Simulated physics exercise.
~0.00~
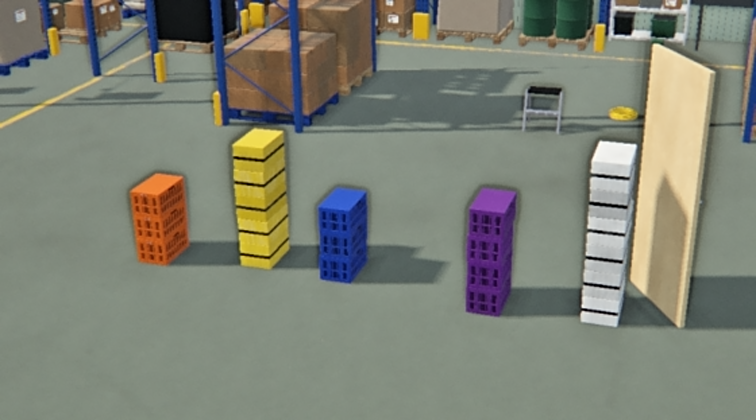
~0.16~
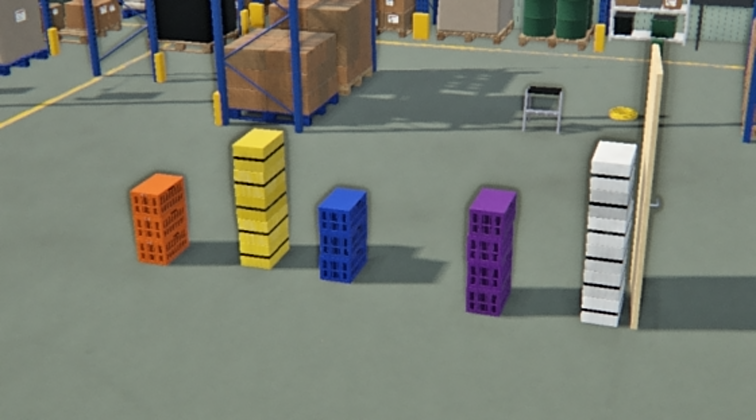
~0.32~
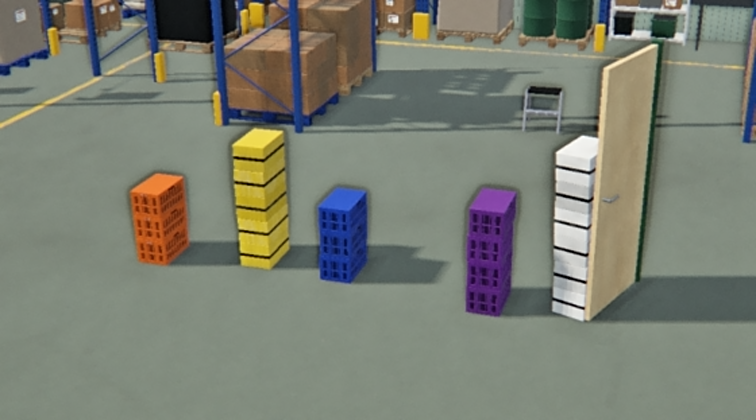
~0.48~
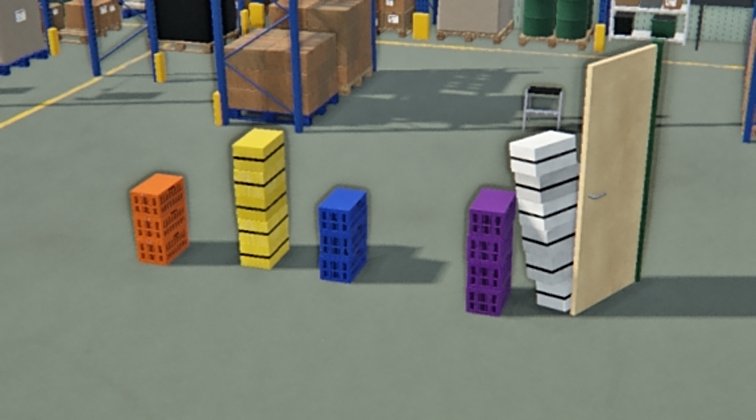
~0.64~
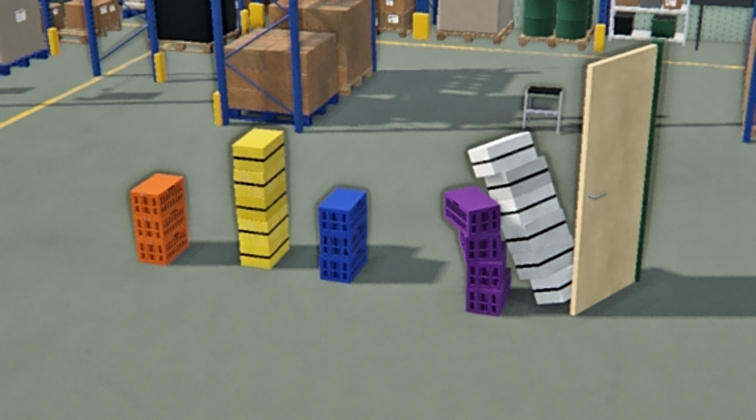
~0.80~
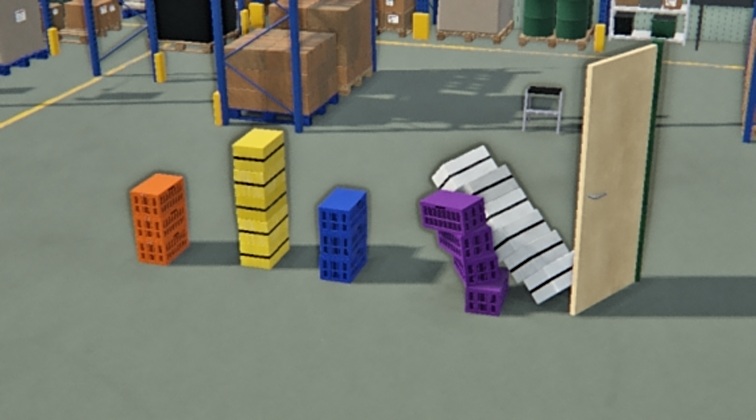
A wooden door swung left into a tall stack of white crates, which leaned over against the purple stack and pushed its upper crates left, while the blue, yellow and orange stacks stood still.
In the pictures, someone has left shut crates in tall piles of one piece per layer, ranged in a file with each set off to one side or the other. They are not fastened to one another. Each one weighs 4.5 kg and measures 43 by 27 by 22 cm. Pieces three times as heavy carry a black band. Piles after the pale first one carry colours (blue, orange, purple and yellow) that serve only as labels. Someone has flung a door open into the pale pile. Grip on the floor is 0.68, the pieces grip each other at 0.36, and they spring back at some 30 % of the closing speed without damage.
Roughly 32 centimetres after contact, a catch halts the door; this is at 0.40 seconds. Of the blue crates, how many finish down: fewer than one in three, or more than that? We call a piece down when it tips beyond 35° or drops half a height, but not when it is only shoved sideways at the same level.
Of the blue crates, fewer than one in three.
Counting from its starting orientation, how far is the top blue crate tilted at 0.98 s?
I'd estimate close to 0°.
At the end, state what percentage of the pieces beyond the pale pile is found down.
Share: Approx. 20 %.
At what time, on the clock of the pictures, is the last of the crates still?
Roughly 3.5 seconds.
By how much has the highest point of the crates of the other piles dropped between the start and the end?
0 cm.
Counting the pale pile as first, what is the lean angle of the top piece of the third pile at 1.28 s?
It leans some 0°.
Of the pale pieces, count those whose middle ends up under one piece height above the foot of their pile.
That makes 5 in all.
After 0.98 s, 6 of the pale pile down; none of the 3 blue crates down (1 of 15 in all colours); top blue crate unmoved; top purple crate 31° from how it stood, 13 cm lower.
After 1.28 s, 6 of the pale pile down; none of the 3 blue crates down (3 of 15 in all colours); top blue crate unmoved; top purple crate on its side.
In the end (3.7 s), 6 of the pale pile down; none of the 3 blue crates down (3 of 15 in all colours); top blue crate 46 mm from its place; top purple crate on its side. That is 0 per cent. From the last view, middles, top blue crate near (338, 211), top purple crate near (384, 264).
